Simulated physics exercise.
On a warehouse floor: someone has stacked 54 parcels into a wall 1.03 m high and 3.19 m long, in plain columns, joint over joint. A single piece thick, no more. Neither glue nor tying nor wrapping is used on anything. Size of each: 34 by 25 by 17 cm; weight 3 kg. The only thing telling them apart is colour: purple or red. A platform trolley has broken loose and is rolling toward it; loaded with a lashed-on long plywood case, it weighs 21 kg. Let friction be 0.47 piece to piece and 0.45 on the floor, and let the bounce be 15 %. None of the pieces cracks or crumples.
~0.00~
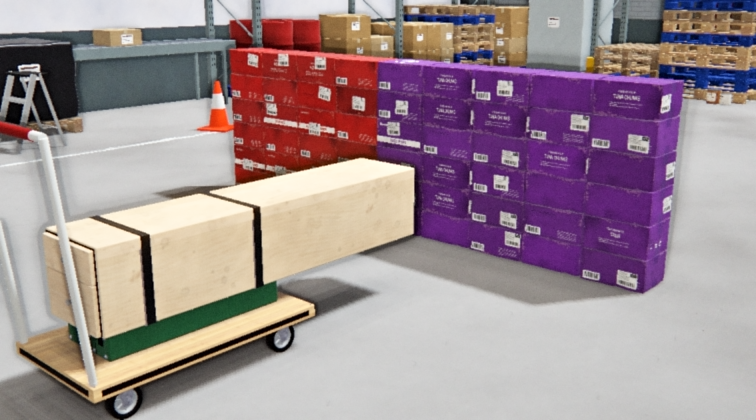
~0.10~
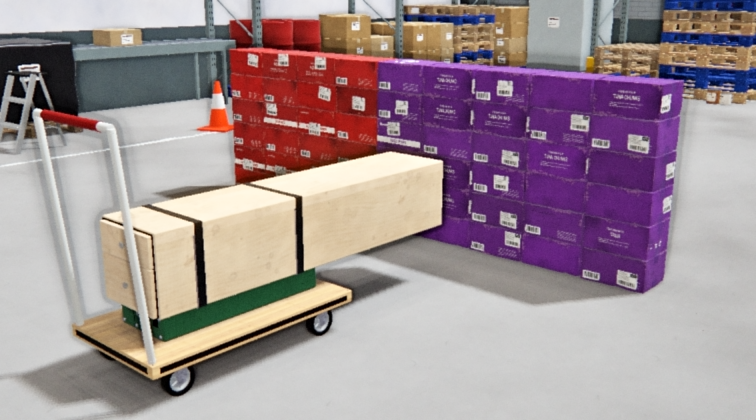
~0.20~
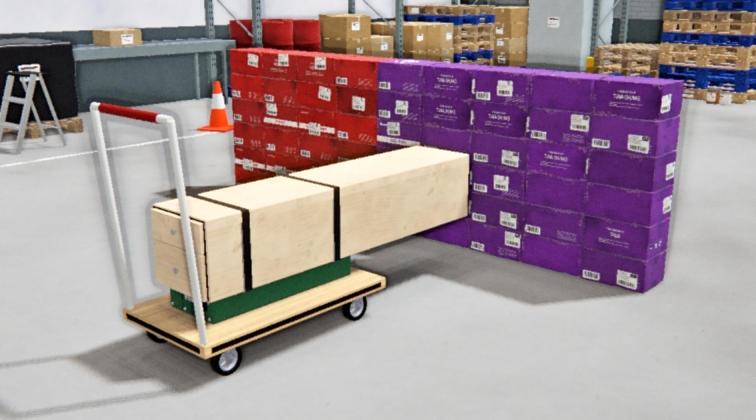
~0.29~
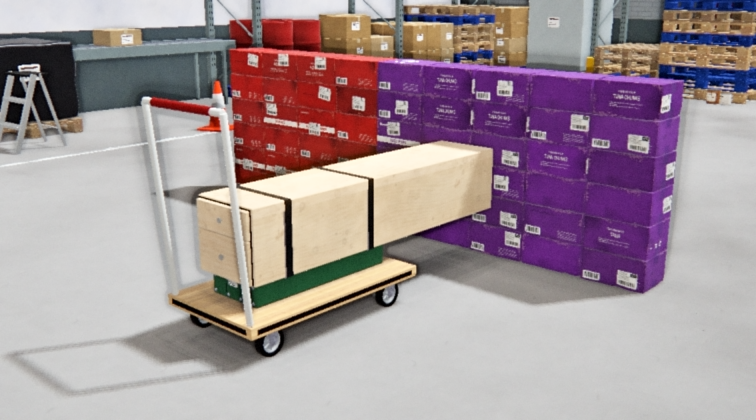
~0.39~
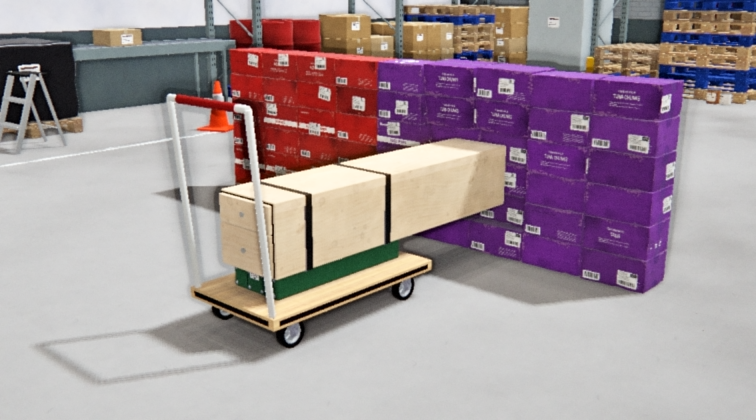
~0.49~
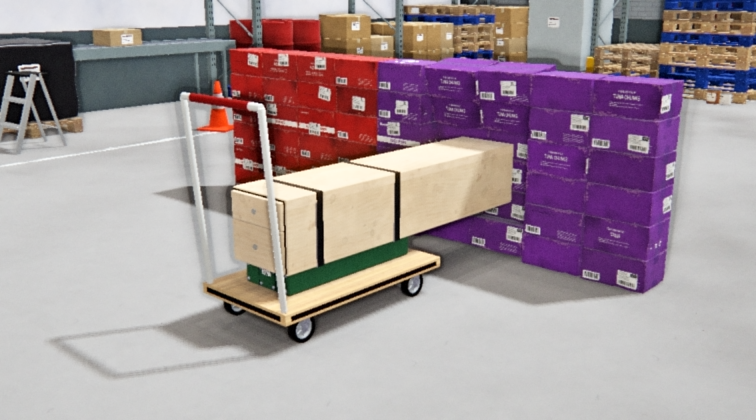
A trolley carrying a long, strapped wooden case rolled rightward across the warehouse floor toward a wall of red and purple boxes, then the case's front end pushed into the purple section, shifting several boxes.
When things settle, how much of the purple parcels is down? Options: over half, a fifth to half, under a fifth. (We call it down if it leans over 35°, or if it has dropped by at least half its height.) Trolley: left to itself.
Down: A fifth to half.
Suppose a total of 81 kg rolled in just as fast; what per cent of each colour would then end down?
You'd get purple 30 and red 0 percent.
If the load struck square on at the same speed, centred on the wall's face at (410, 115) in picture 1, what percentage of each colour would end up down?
Purple 30, red 0 per cent.
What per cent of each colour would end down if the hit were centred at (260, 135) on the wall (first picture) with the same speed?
That would leave purple at 0 % and red at 40 %.
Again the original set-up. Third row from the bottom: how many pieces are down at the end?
The tally comes to 2.
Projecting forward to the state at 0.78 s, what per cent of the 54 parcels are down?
20 %.
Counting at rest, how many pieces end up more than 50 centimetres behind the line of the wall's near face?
Estimate: Some 8.
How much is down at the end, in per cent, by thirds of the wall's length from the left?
Going left to right, I get 0, 30 and 30 percent.
Around 0.60 s, load 17 cm past the wall's line, still rolling; none of the 30 purple parcels down (0 of 54 in all colours); top purple parcel tipped 25°.
Around 0.78 s, load 23 cm past the wall's line, still rolling; 10 of the 30 purple parcels down (10 of 54 in all colours); top purple parcel tipped 55°, 18 cm lower.
Around 0.98 s, load 25 cm past the wall's line, still rolling; 10 of the 30 purple parcels down (10 of 54 in all colours); top purple parcel tipped 48°, 24 cm lower.
Around 1.26 s, load 26 cm past the wall's line, stopped; 10 of the 30 purple parcels down (10 of 54 in all colours); top purple parcel 58 cm lower.
Finally (2.5 s), load 18 cm past the wall's line, stopped; 10 of the 30 purple parcels down (10 of 54 in all colours); top purple parcel 61 cm lower; top red parcel unmoved. That is 33 per cent. Seen by the last camera, middles, top purple parcel near (482, 175), top red parcel near (368, 72).
